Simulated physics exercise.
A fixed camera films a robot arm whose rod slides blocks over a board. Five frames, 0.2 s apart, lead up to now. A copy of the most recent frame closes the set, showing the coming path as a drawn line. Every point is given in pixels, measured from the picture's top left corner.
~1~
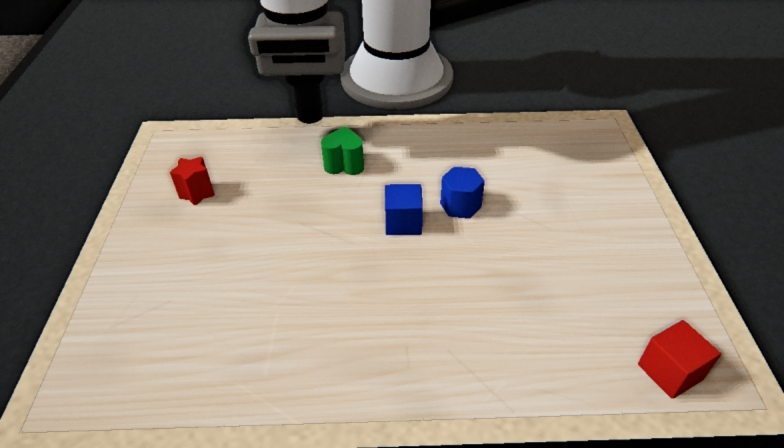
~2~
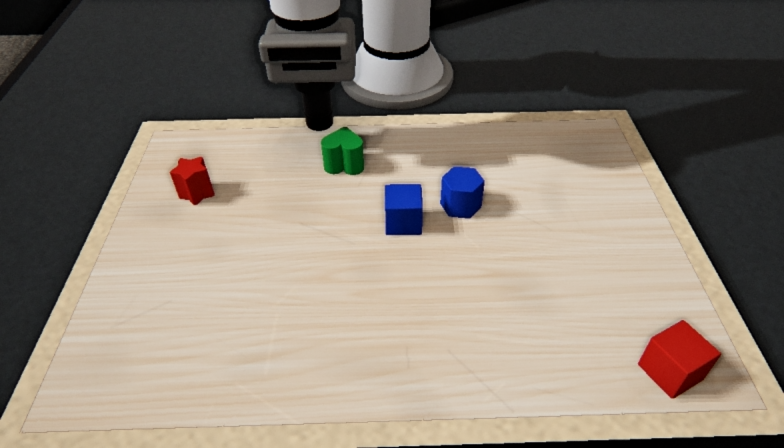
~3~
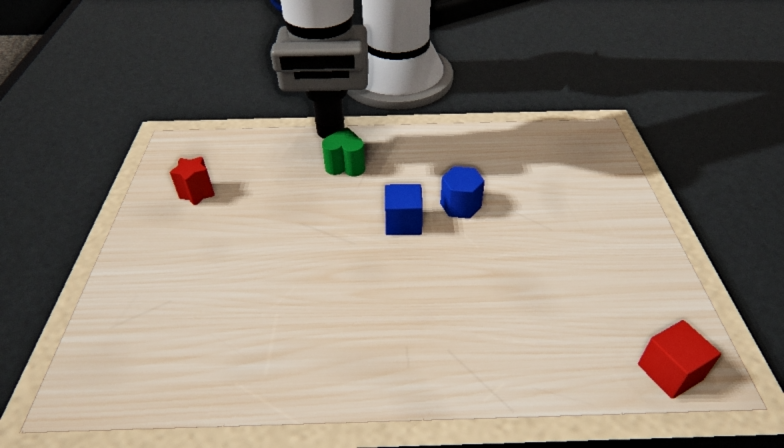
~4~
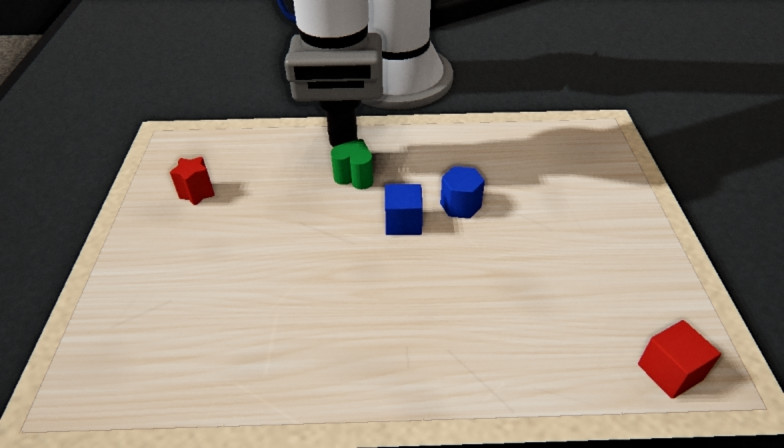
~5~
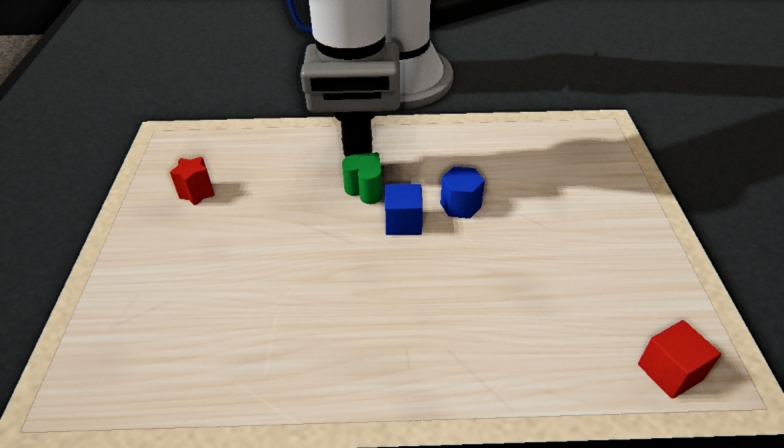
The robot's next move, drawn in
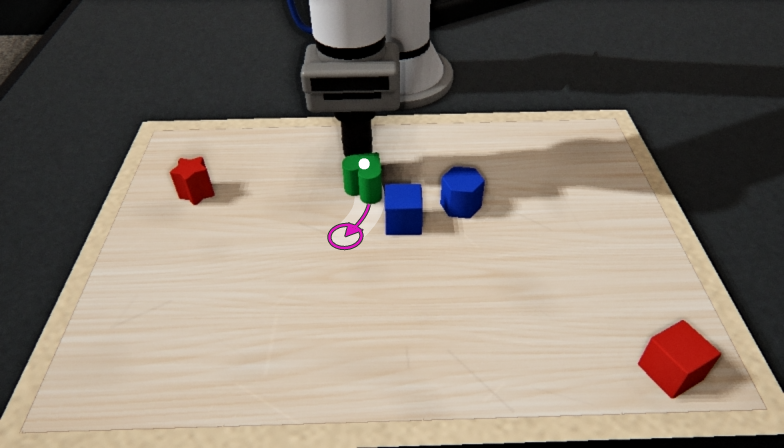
A robot arm pushes the green heart block forward and right toward the blue square block.
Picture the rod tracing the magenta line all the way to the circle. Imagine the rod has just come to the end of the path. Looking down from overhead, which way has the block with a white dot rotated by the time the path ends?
I'd predict that, seen from above, the block with a white dot rotates counter-clockwise.
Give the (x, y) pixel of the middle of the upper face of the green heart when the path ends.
The answer is (365, 227).
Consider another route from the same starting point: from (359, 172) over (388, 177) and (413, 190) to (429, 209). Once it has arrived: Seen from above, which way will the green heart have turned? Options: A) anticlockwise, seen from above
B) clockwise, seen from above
(B)
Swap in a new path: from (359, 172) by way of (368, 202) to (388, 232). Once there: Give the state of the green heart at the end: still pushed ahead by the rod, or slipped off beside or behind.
It is still in front.
Path on the board, from (359, 172) through (369, 192) and (365, 215) to (345, 236); the dot is on the green heart.
What follows on the original path. One third of the way, rod at (368, 173); green heart at (372, 186); blue square piece at (411, 204), turned 25° anticlockwise.
Two thirds of the way, rod at (363, 196); green heart at (370, 210); blue square piece at (414, 212), turned 65° anticlockwise.
At the end, rod at (344, 217); green heart at (365, 227), turned 40° anticlockwise; blue square piece at (414, 212), turned 65° anticlockwise.
